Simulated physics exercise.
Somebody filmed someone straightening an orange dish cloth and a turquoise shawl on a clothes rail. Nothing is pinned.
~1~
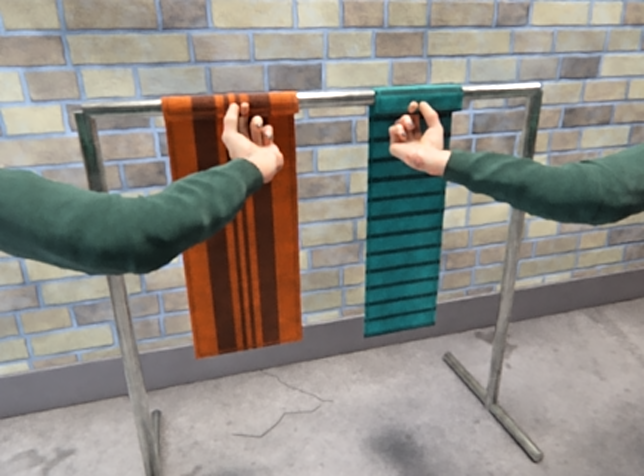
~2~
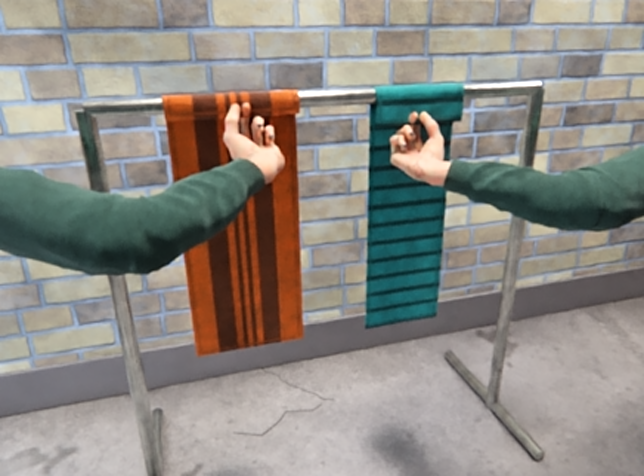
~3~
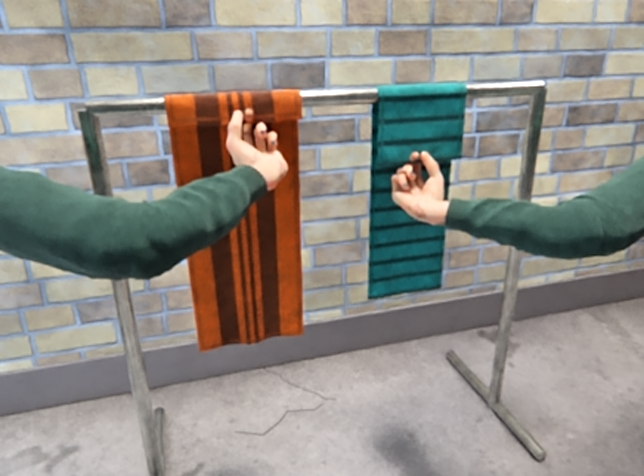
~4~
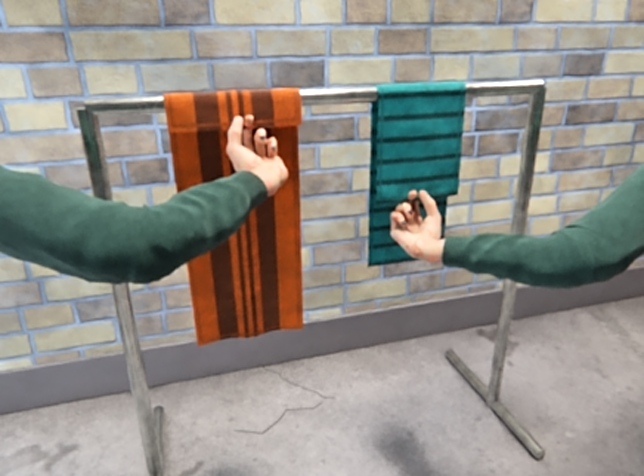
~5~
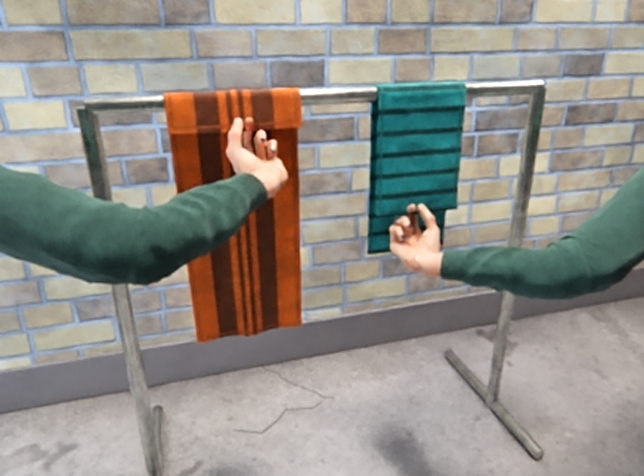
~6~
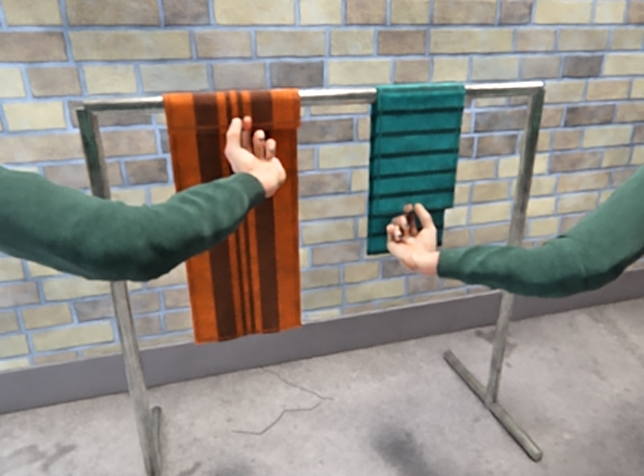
At first, an orange striped cloth and a turquoise striped one hang over a metal rail, a hand at each, with short front flaps. The right hand draws the turquoise front flap well down as its back edge rises, while the left hand lowers the orange front flap only slightly; both hands then pause.
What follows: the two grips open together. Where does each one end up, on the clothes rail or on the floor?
As it turns out, the orange dish cloth is pulled off by its long side, the turquoise shawl stays on.
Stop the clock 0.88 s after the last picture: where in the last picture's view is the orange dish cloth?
By then it is at (260, 453).
Then, 0.50 s on from there, dish cloth clear of the rail and dropping near (255, 407); shawl as it was left.
Then, 0.88 s on from there, dish cloth in a heap on the floor near (260, 453); shawl as it was left.
In the end, dish cloth in a heap on the floor near (260, 453); shawl as it was left. The orange dish cloth slides off and the turquoise shawl hangs there.
